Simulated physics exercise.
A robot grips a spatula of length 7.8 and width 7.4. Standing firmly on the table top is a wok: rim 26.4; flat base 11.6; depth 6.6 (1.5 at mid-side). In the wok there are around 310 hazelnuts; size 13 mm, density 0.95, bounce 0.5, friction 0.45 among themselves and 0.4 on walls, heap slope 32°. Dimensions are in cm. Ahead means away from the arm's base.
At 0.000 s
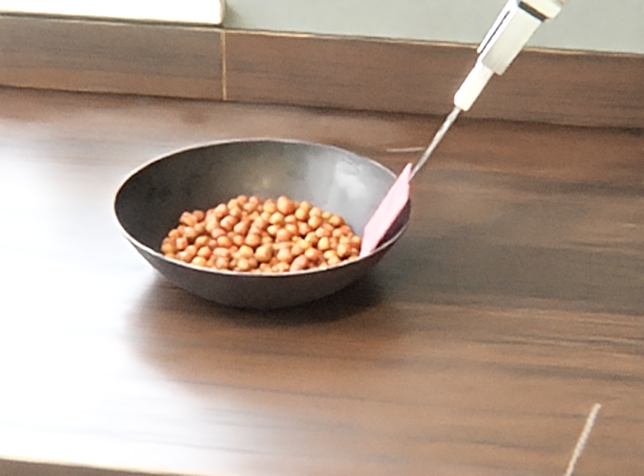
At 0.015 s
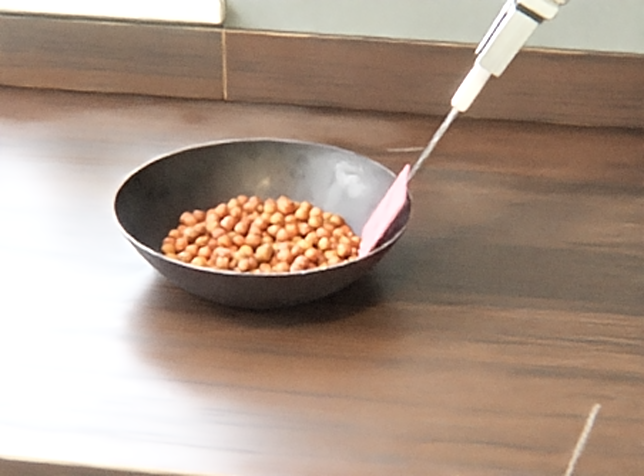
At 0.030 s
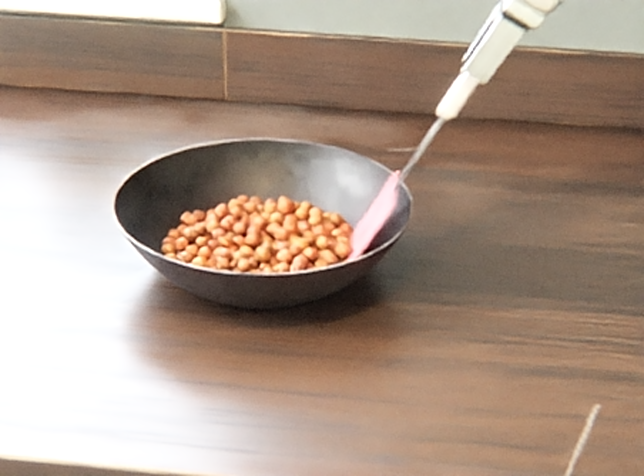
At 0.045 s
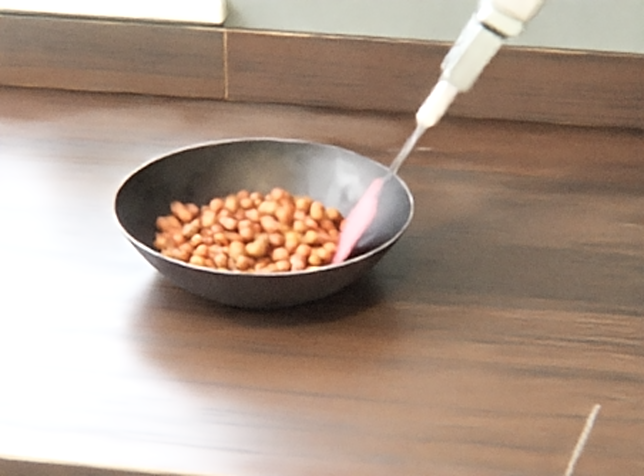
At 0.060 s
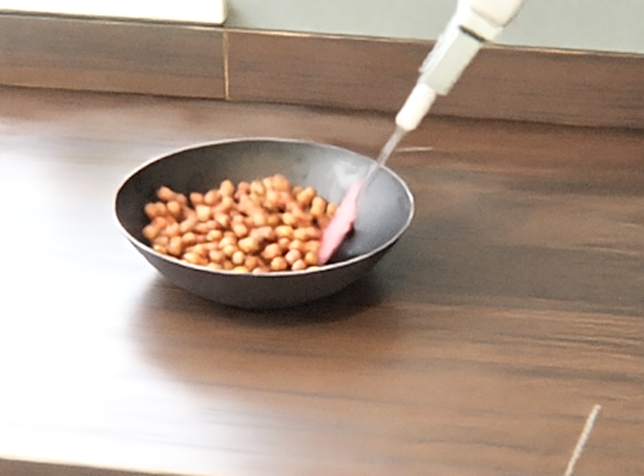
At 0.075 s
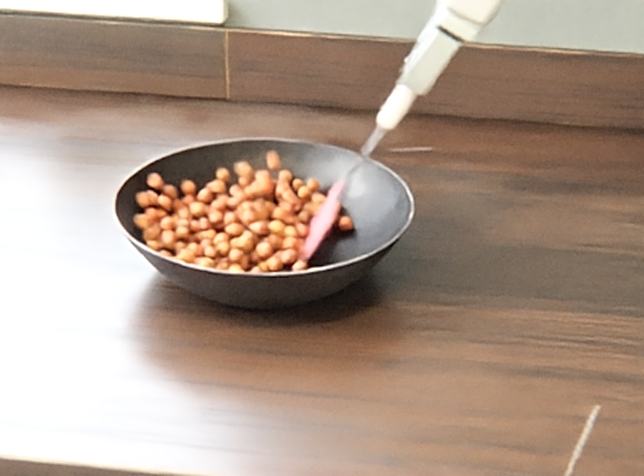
A pink spatula on a white handle swept leftward through a dark wok of hazelnuts on a wooden counter, pushing the heap toward the left side while a few nuts hopped up and scattered.
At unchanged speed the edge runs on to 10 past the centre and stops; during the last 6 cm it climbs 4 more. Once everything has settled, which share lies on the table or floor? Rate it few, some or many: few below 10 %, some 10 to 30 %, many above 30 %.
Many, above 30 %.
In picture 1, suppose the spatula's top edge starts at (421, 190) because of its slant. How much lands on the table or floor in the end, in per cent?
Some 40 per cent.
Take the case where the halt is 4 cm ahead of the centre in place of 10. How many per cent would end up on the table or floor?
In that case around 5 per cent.
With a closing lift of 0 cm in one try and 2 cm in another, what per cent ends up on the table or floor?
I'd say close to 45 percent for the first and close to 40 percent for the second.
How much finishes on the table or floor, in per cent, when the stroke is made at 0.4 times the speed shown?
Near 20 in a hundred.
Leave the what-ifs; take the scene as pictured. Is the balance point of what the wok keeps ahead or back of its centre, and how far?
Some 2.5 cm ahead of the centre.
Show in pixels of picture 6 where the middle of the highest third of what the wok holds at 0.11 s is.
(208, 210).
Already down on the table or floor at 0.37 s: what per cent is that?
10 per cent.
After 0.11 s, sloping 62°, highest piece 10 above the table; 312 in the wok.
After 0.15 s, sloping 62°, highest piece 12 above the table; 310 in the wok, 2 on the blade or in flight.
After 0.37 s, sloping 62°, highest piece 32 above the table; 185 in the wok, 26 on the table or floor, 101 on the blade or in flight.
After 1.42 s, sloping 62°, highest piece 4 above the table; 185 in the wok, 127 on the table or floor.
At rest, 185 in the wok, 127 on the table or floor. That is 41 % on the table or floor.
